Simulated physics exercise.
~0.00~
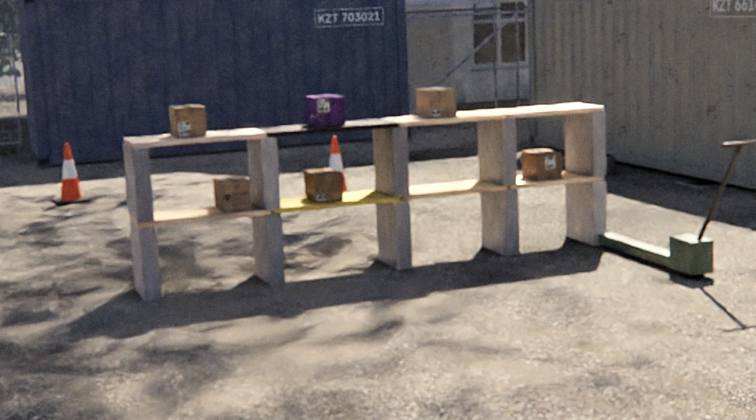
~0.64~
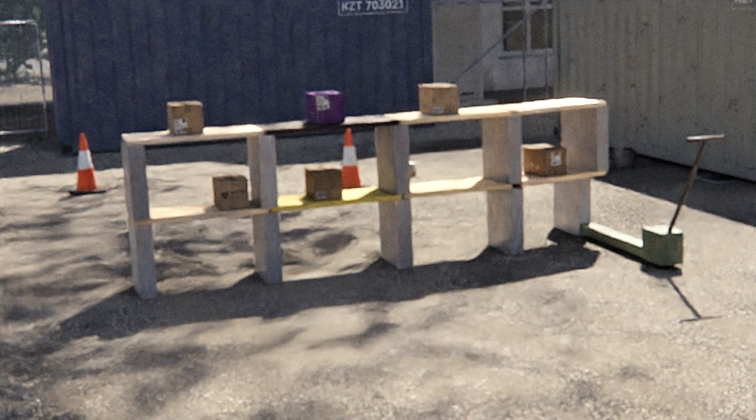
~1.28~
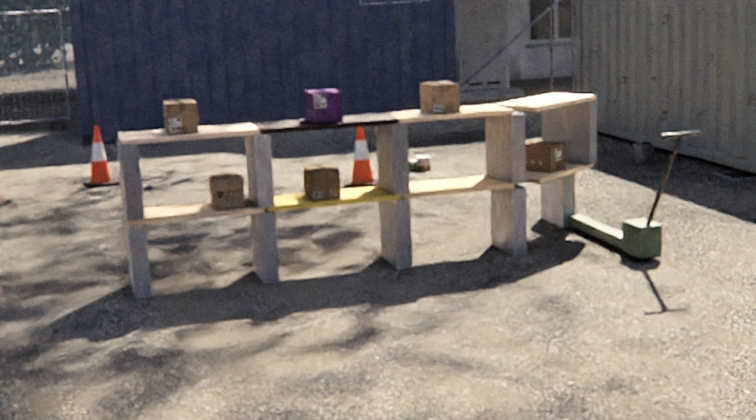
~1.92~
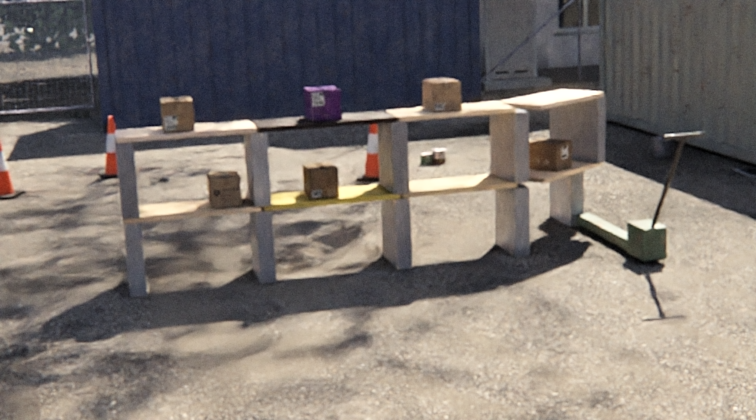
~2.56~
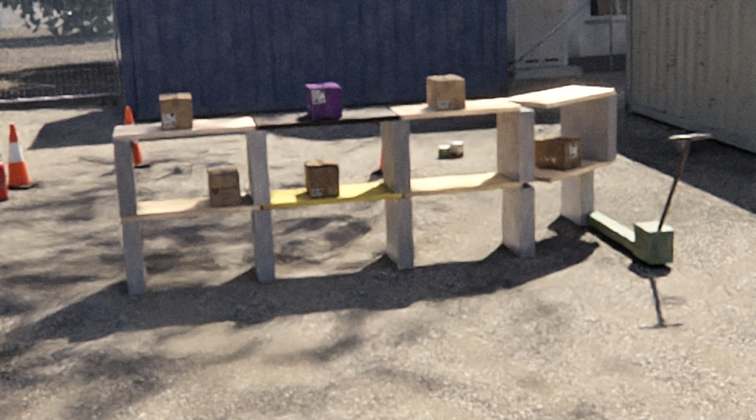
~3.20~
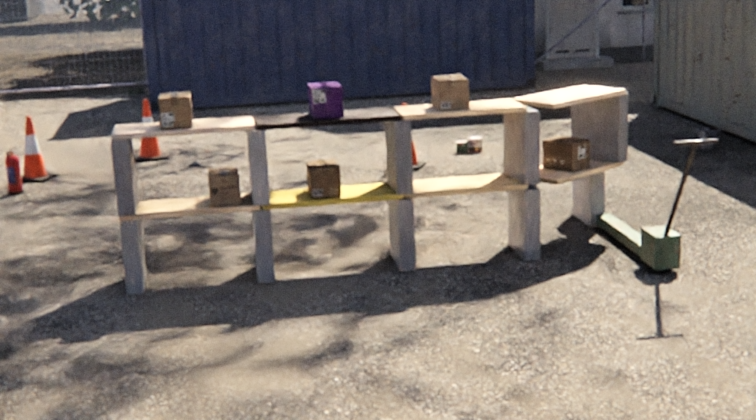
A long two-tier shelf stands upright as a green floor jack shifts its right end, and nothing falls.
